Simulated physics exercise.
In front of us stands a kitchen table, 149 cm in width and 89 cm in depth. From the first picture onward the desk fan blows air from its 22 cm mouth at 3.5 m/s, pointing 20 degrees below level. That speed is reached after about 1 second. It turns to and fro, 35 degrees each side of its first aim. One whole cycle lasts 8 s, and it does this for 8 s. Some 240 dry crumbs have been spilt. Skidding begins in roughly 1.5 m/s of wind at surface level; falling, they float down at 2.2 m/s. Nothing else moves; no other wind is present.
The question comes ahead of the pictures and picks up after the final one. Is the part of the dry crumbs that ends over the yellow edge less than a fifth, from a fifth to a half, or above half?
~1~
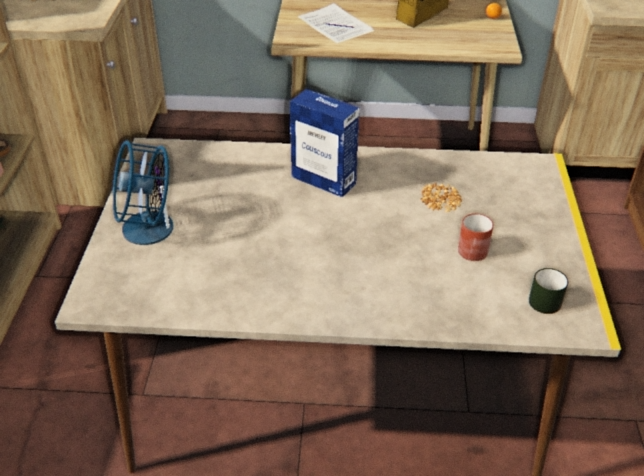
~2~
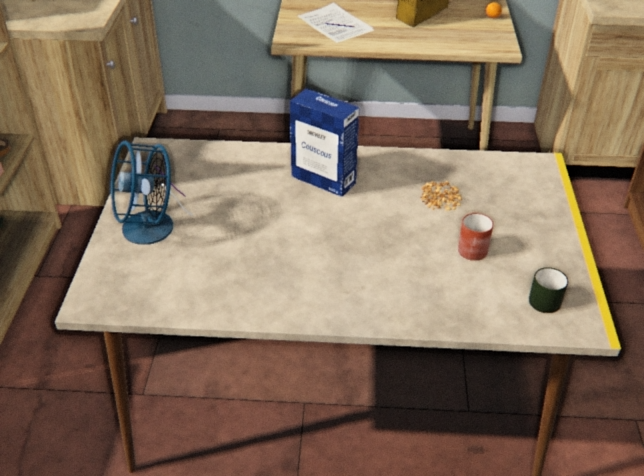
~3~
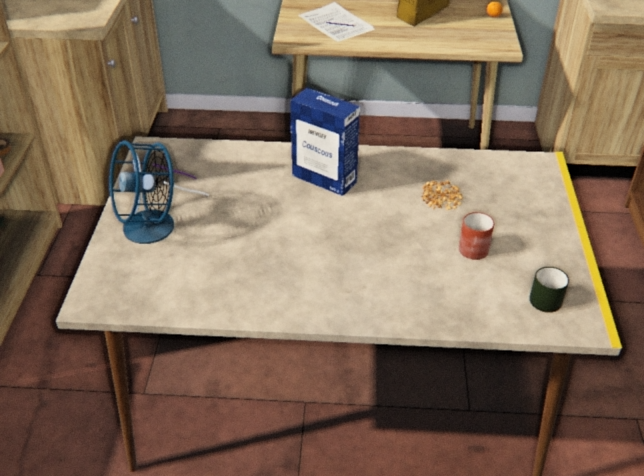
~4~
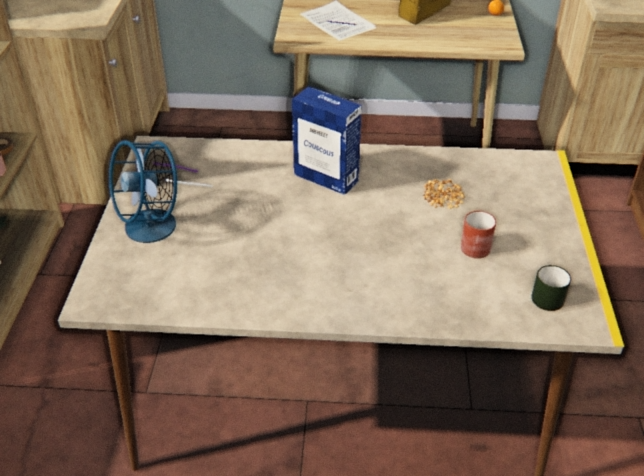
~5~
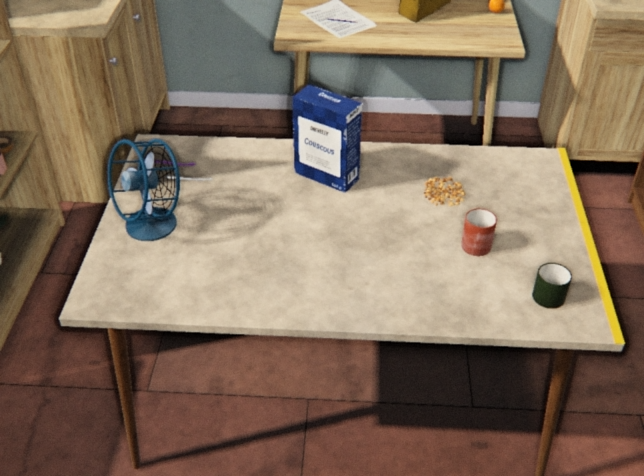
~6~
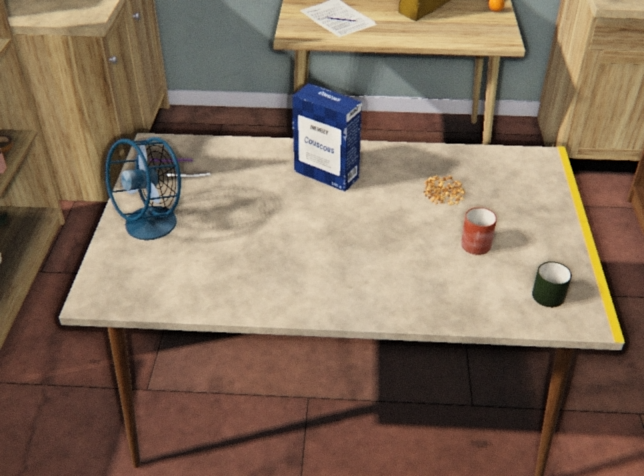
The majority.
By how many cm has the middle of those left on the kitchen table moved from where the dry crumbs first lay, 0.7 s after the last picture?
I'd guess near 0 cm.
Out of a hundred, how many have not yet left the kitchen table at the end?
Close to 15 in a hundred are still there.
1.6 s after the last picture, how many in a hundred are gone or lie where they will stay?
Near 0 %.
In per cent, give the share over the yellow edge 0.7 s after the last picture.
I reckon close to 0 %.
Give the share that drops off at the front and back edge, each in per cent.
Roughly 0 per cent at the front edge and 0 per cent at the back edge.
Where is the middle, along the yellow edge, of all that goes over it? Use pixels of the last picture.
Around (577, 187).
Then, 0.7 s after the last picture, 0 % are over the yellow edge; the middle of those left on the top is near (443, 191); 0 % are gone or lie where they will stay.
Then, 1.6 s after the last picture, 0 % are over the yellow edge; the middle of those left on the top is near (443, 191); 0 % are gone or lie where they will stay.
Then, 3.5 s after the last picture, 1 % are over the yellow edge; the middle of those left on the top is near (443, 191); 1 % are gone or lie where they will stay.
Then, 7.1 s after the last picture, at the end, 85 % are over the yellow edge; the middle of those left on the top is near (515, 167).
